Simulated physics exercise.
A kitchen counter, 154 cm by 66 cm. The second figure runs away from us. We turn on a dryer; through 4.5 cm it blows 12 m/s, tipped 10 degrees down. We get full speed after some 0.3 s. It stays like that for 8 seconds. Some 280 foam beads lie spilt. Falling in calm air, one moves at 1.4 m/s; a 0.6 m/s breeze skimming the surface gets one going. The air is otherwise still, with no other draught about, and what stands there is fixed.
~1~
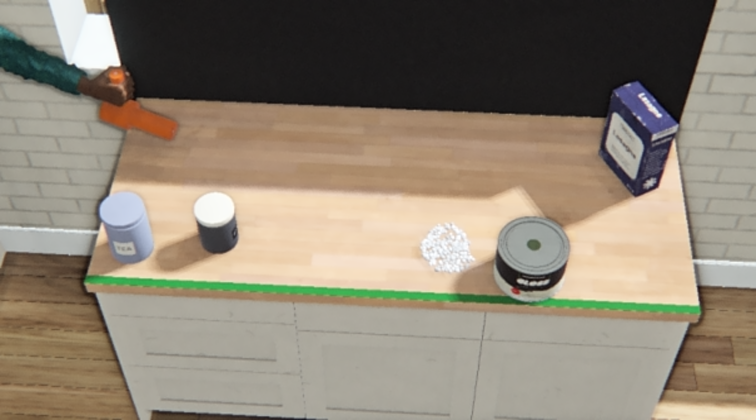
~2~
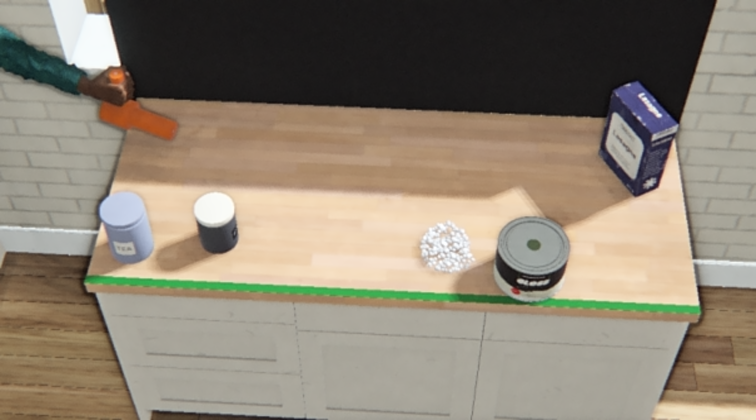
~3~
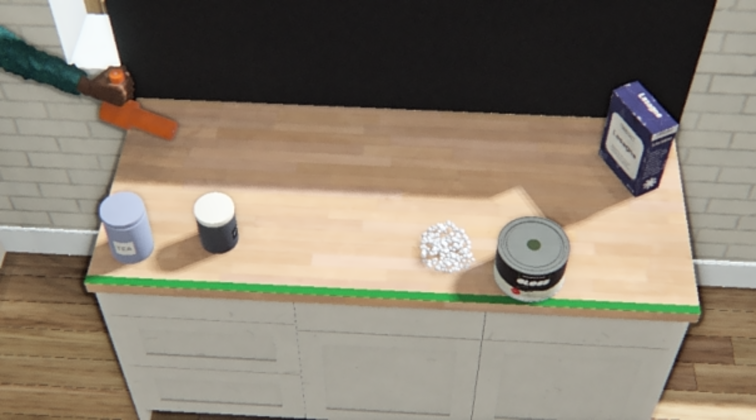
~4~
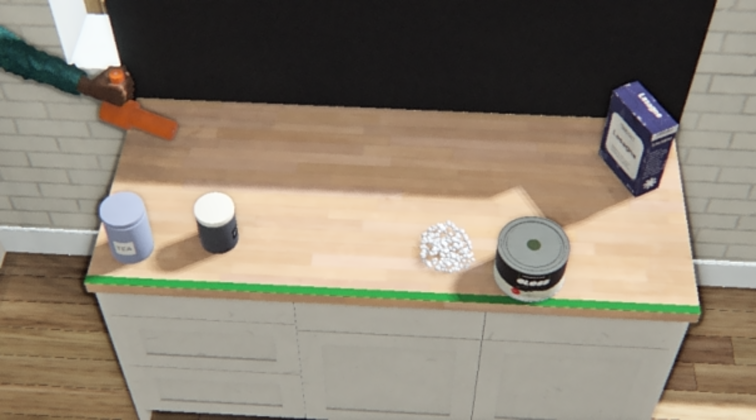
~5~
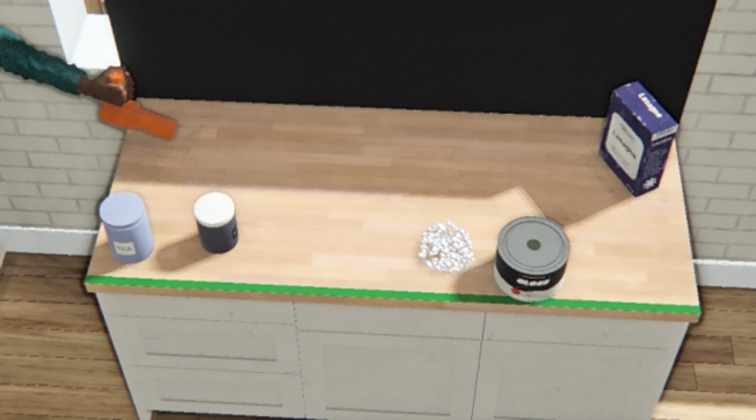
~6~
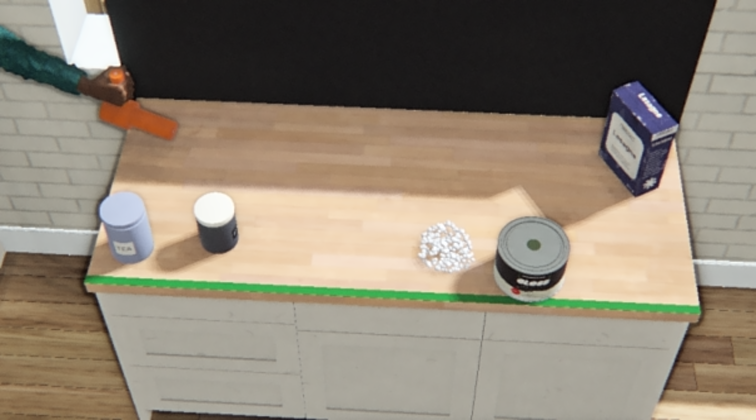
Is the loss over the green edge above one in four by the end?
The loss over that edge exceeds a quarter.
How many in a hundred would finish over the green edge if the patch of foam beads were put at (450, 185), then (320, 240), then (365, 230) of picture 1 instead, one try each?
Going through the three spots in order, you'd get 0 percent, 100 percent and 90 percent.
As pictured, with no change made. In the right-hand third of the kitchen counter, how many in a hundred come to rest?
It comes out near 0 in a hundred.
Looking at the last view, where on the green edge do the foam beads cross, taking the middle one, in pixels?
Median crossing, approx. (476, 303).
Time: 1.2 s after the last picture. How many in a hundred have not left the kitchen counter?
Some 0 percent are still there.
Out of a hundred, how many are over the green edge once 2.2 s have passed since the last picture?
The share is about 80 percent.
Then, 1.2 s after the last picture, 82 % are over the green edge; 100 % have settled or left.
Then, 2.2 s after the last picture, 82 % are over the green edge; 100 % have settled or left.
Then, 4.1 s after the last picture, 82 % are over the green edge; 100 % have settled or left.
Then, 7.7 s after the last picture, at the end, 82 % are over the green edge.
